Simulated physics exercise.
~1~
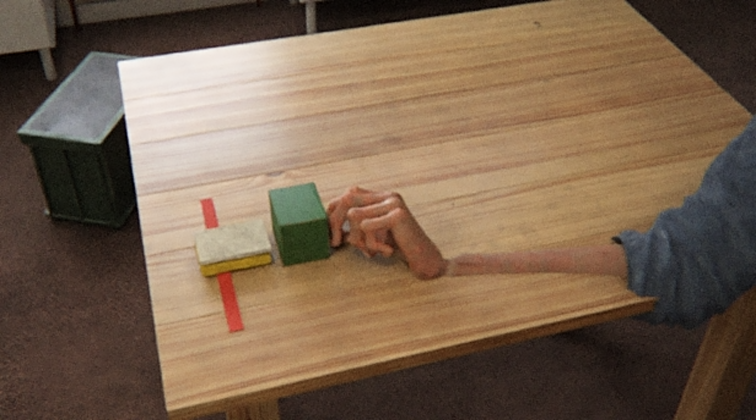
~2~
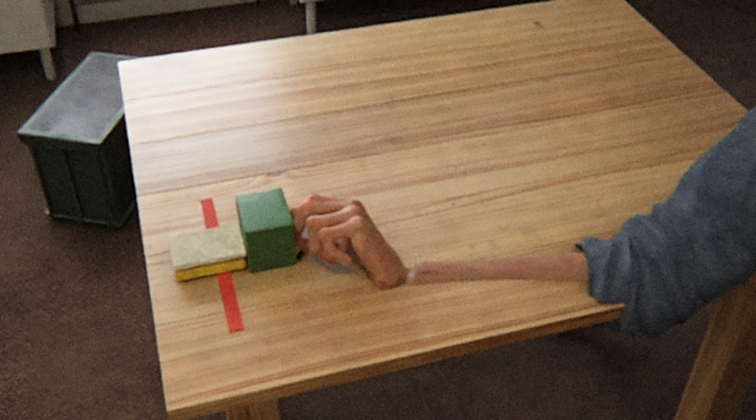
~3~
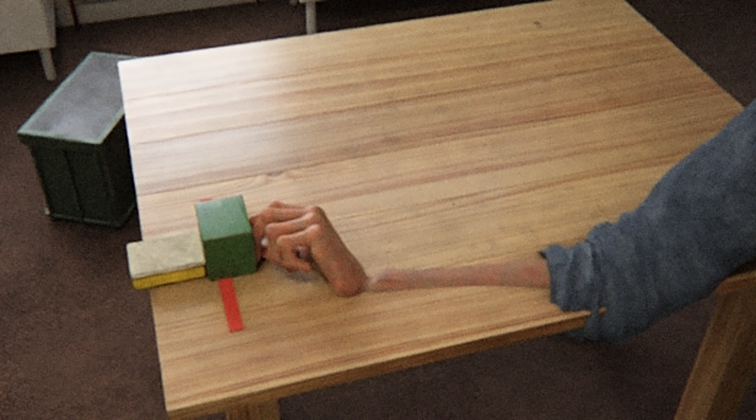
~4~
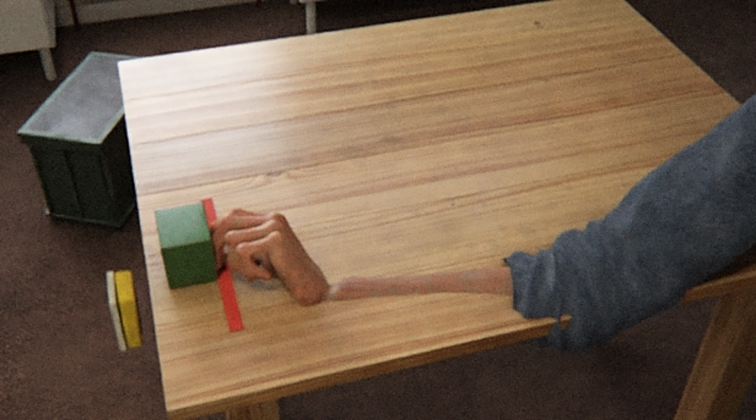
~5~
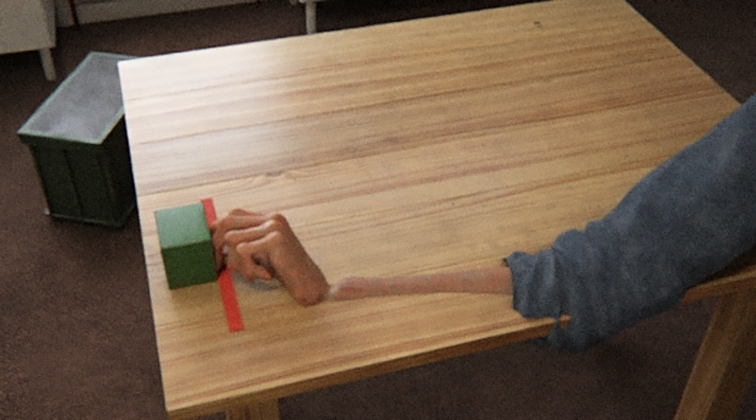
A hand slowly pushes a green block left, nudging a yellow sponge off the table.
